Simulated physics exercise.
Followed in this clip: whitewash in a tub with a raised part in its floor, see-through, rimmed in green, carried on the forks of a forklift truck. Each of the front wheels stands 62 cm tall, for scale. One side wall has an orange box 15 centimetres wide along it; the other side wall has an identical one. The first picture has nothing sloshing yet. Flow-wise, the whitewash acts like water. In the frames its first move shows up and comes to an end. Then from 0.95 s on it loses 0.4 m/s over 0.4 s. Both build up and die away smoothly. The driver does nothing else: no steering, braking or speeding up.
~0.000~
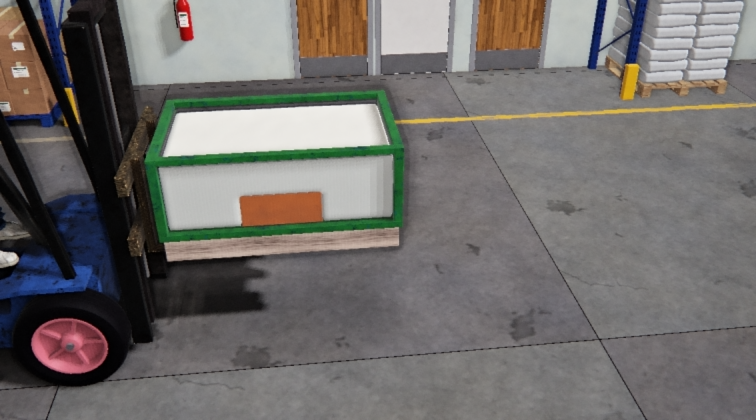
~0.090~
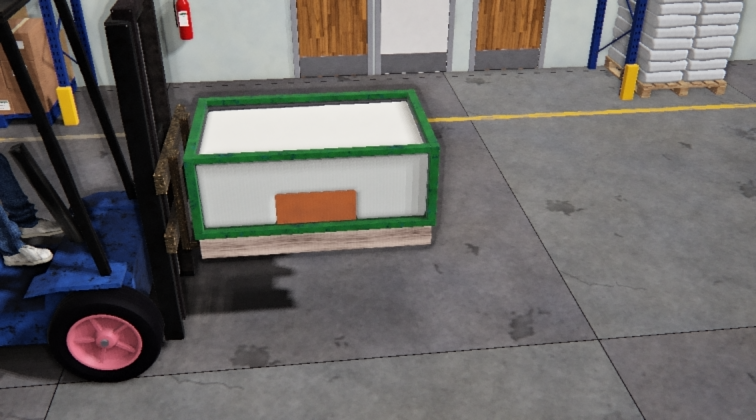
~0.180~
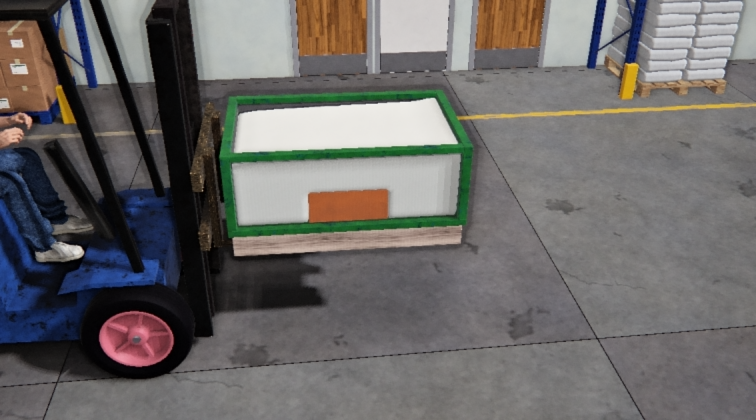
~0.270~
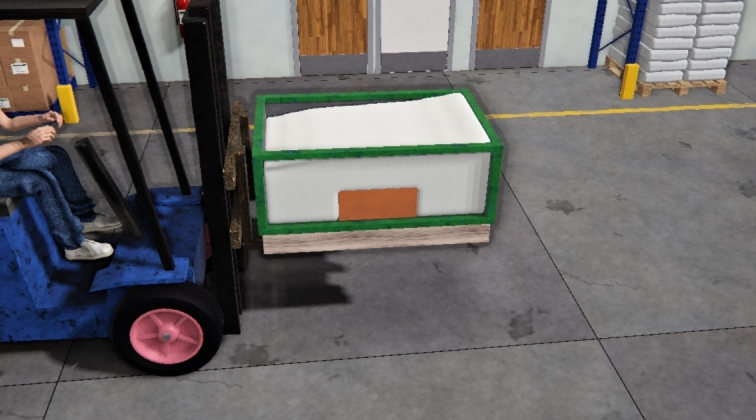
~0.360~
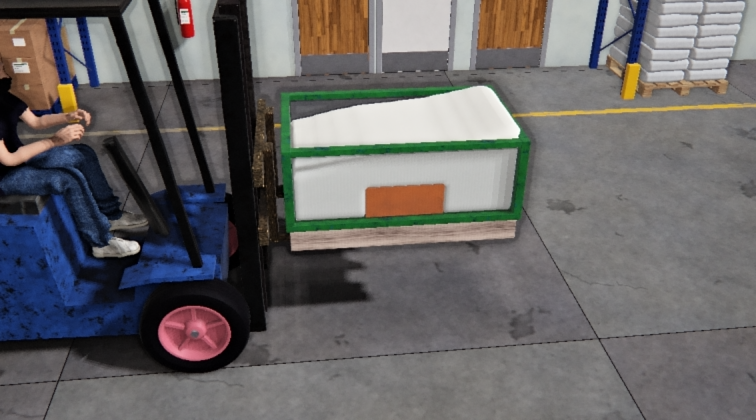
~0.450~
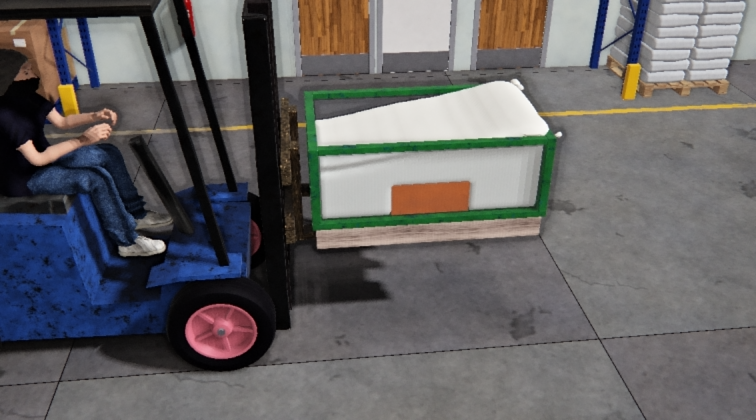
At the start, a blue forklift at the left holds a clear, green-rimmed tub of white liquid raised above a warehouse floor, its surface level. The forklift moves right, bringing its seated driver into view, and the liquid gradually heaps up towards the right end while sinking at the left.
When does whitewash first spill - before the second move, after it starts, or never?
Before the second move.
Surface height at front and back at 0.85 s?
Front reads 42 centimetres, back reads 36 centimetres.
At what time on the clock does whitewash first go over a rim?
0.6 s.
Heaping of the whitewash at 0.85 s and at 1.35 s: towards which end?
The liquid stands at the forward end first and then at the rear end.
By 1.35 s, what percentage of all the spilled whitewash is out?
Near 90 in a hundred.
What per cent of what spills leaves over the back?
Share: Near 0%.
By 0.85 s it stands 35 cm high behind and 42 cm in front; 1 per cent has gone over the front.
By 1.35 s it stands 42 cm high behind and 37 cm in front; 2 per cent has gone over the front.
By 1.85 s it stands 32 cm high behind and 43 cm in front; 2 per cent has gone over the front.
By 4.34 s 2 per cent has gone over the front; the first of it left at about 0.65 s, and the second move began at 0.95 s.
